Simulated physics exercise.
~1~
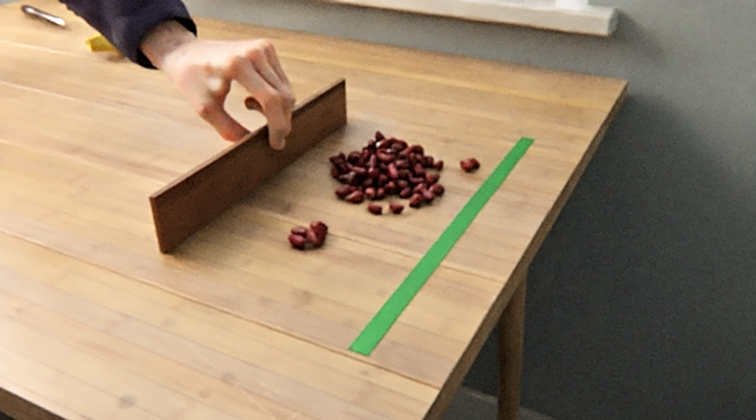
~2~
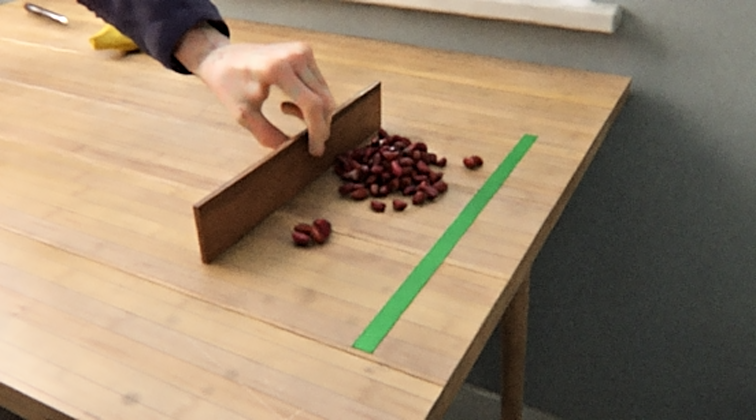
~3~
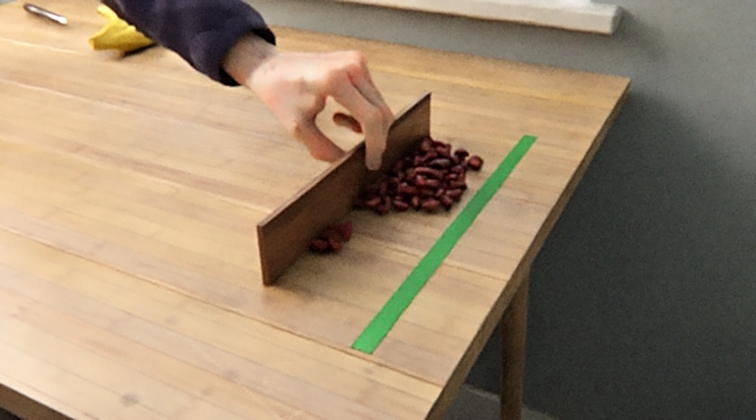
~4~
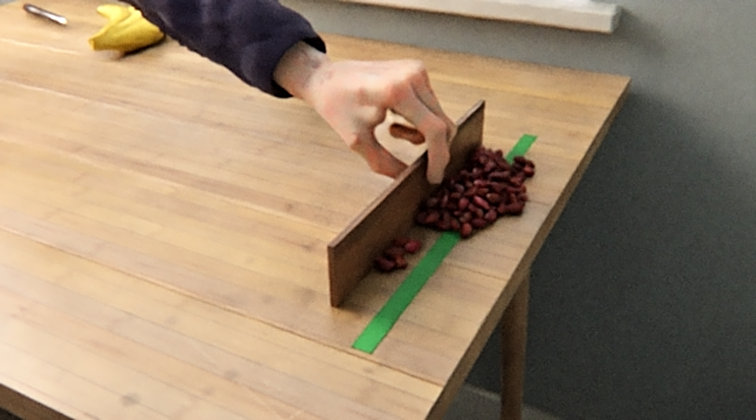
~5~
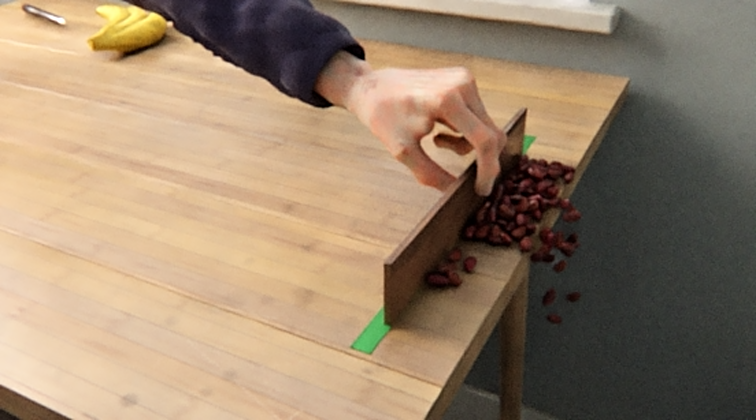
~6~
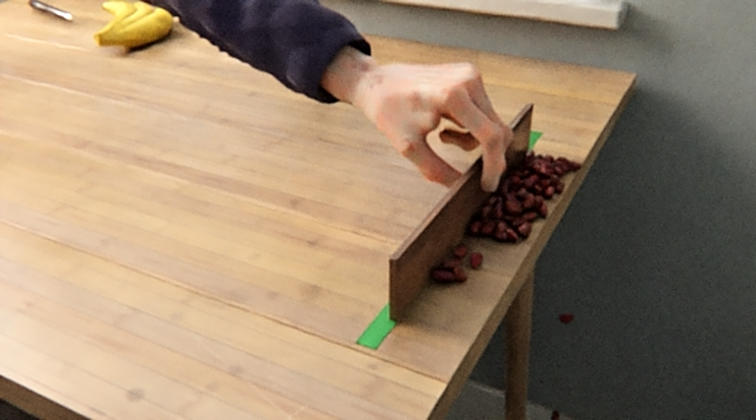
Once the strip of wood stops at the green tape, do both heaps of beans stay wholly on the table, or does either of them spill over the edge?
The small nearer heap all stays on the table, but the larger farther heap spills over the edge in part, with some of its beans falling off.
